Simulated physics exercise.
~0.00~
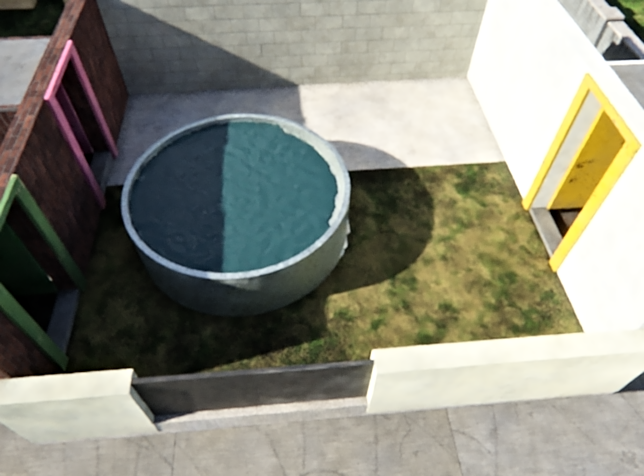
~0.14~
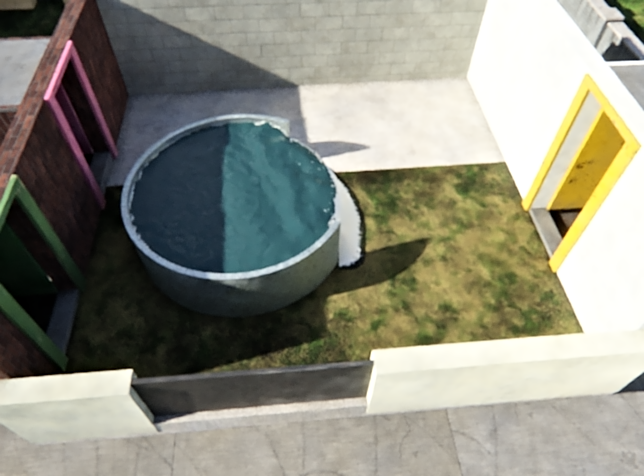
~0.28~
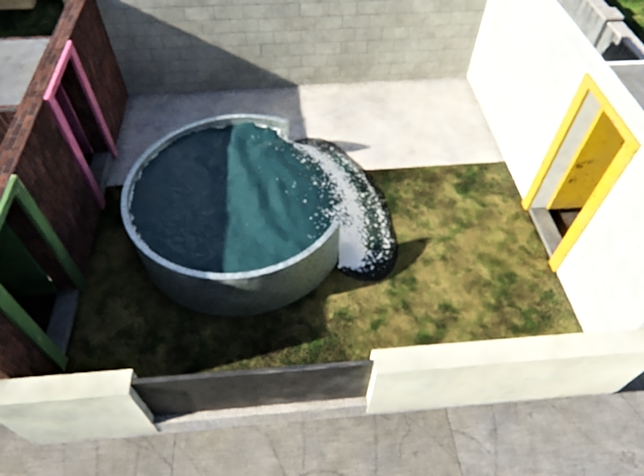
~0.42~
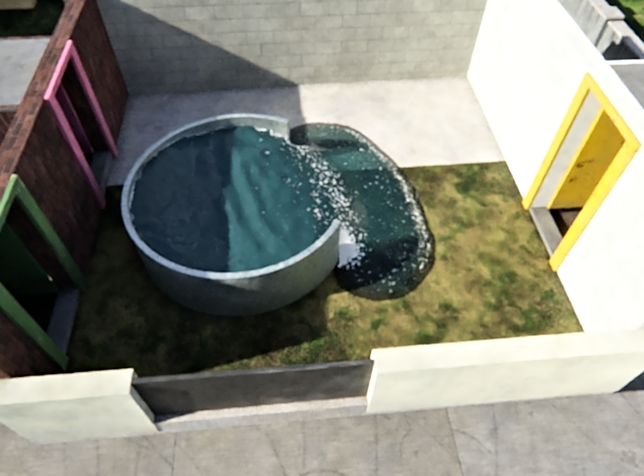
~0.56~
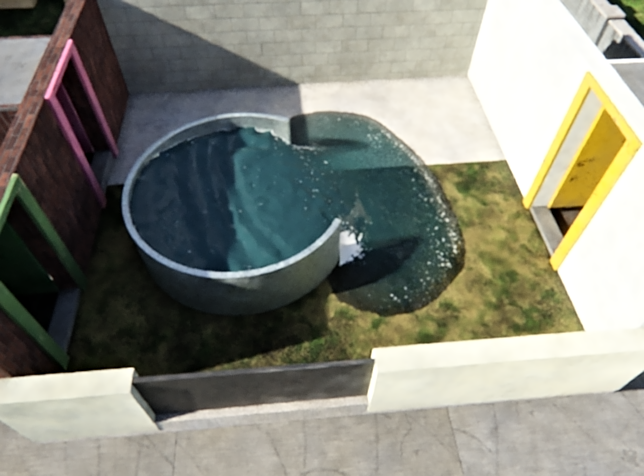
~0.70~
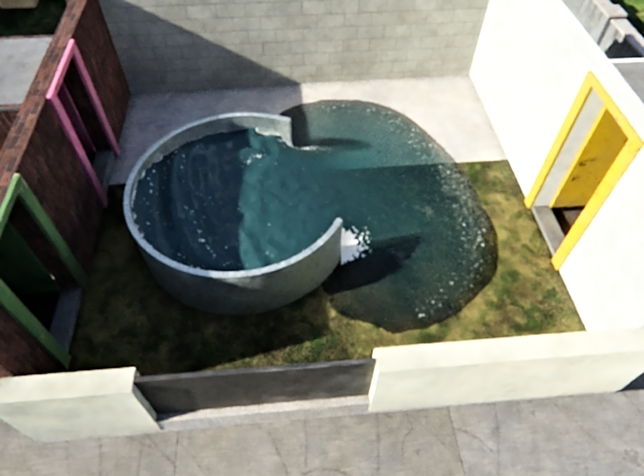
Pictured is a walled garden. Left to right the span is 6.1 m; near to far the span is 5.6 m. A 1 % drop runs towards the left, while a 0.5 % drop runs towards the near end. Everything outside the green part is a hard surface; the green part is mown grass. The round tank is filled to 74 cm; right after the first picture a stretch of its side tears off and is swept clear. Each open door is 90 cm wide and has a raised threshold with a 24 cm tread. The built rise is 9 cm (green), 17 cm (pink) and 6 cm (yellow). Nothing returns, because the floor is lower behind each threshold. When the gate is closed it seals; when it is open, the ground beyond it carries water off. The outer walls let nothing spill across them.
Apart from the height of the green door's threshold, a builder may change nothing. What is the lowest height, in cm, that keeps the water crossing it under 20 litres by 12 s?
About 20 cm.
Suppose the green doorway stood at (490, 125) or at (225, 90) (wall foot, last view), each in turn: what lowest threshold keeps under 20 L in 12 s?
You'd want about 28 cm there first, then about 8.0 cm.
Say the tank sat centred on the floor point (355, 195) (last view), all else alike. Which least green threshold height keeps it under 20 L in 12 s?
In that case about 17 cm.
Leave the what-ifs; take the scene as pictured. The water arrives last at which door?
Answer: Green.
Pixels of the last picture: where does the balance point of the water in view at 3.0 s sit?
The water's centre is at about (371, 184).
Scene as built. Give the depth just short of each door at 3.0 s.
The green door has 0 cm, the pink door 0 cm and the yellow door 22 cm.
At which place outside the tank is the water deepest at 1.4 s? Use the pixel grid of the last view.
Check close to (342, 192).
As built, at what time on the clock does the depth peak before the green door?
Around 10.0 s, give or take.
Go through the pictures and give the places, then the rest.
Still water, 74 cm deep, in the round tank at (238, 189); the green door at (37, 278) is dry, in the first frame.
The gap is at (335, 192), the front 0.3 m out at (359, 260); the back of the round tank holds 74 cm, in the second frame.
The gap is at (335, 193), the front 0.7 m out at a hidden place; the back of the round tank holds 74 cm, in the third frame.
Water pours out at (335, 194) and has run 1.2 m, to (429, 250); about 10 cm deep outside, 74 cm at the back, in the fourth frame.
The gap is at (336, 194), the front 1.6 m out at (459, 243); the back of the round tank holds 74 cm, in the fifth frame.
Water pours out at (337, 193) and has run 2.0 m, to (492, 244); about 8 cm deep outside, 70 cm at the back; the green door at (39, 276), 3.8 m from the gap, is still 3.2 m from the nearest water, in the sixth frame.
After 1.4 s water covers 55 % of the floor, deepest (32 cm) near (342, 192); it has not reached the green door.
After 3.0 s water covers 65 % of the floor, deepest (37 cm) near (467, 87); it has not reached the green door.
After 12.0 s water covers 100 % of the floor, deepest (20 cm) near (57, 408); 19 cm at the green door, 223 litres in over its 9 cm threshold.
At the green door as built, the water arrived by 6.6 s and peaked near 22 cm at 9.8 s.
With a threshold of 16.5 cm, 69 litres would have come in within the 12 s; with 22.5 cm, 3 litres. So under 20 litres takes about 20 cm.
